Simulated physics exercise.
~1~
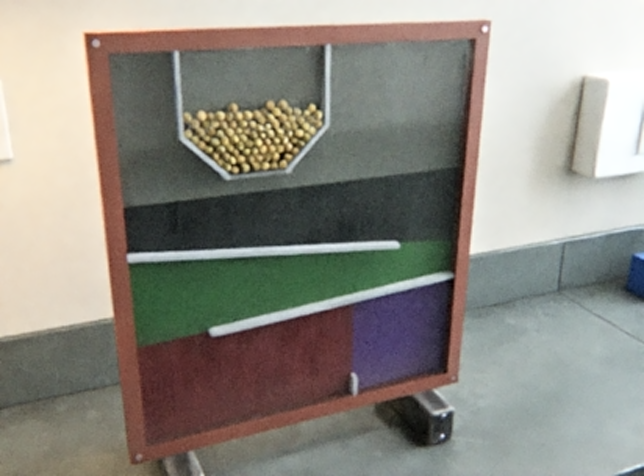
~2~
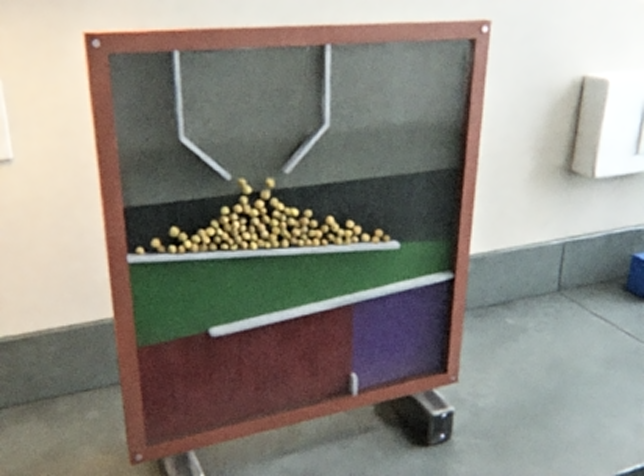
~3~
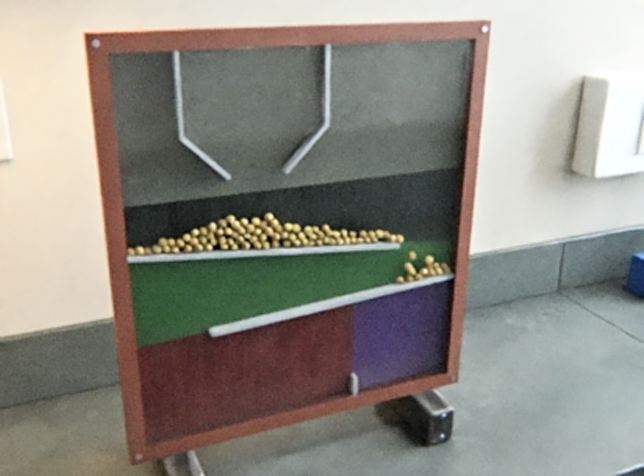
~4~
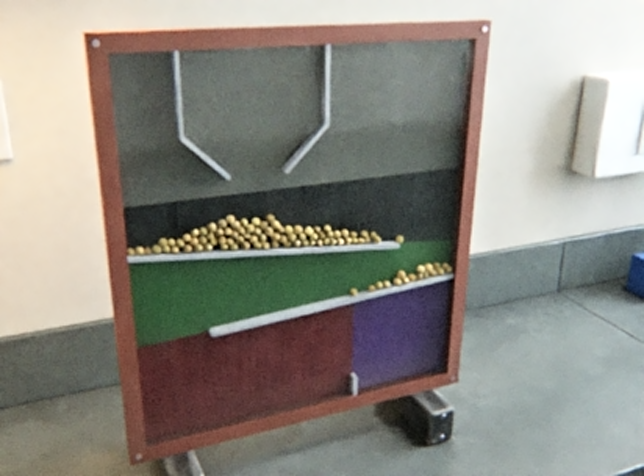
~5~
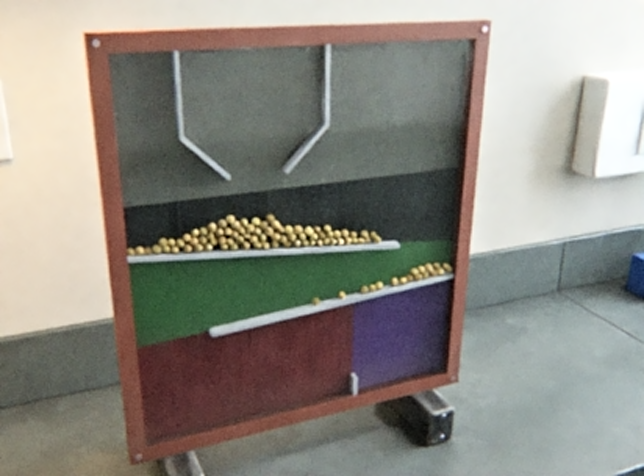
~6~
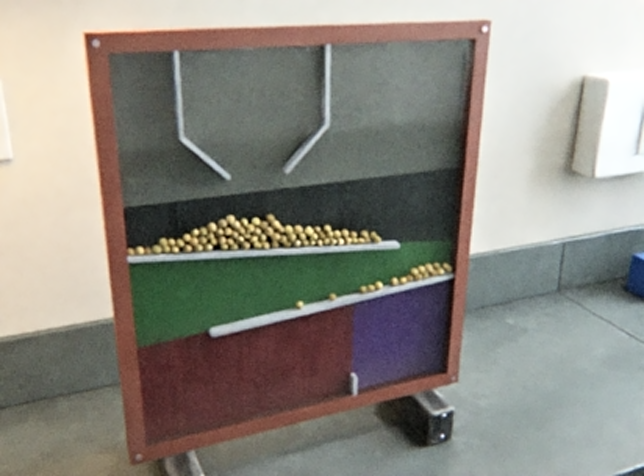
To begin with, a heap of small golden-brown beads rests in a closed hopper at the top of an upright framed case, above two sloping ledges and painted black, green, red and purple sections. The hopper's bottom opens, and the beads pour down into a broad mound on the upper ledge. Some spill off its right end and drop onto the lower ledge in the green section. A few of those roll leftward down the slope. Finally, most beads lie piled in the black section, a smaller share rests along the green, and red and purple stay empty.
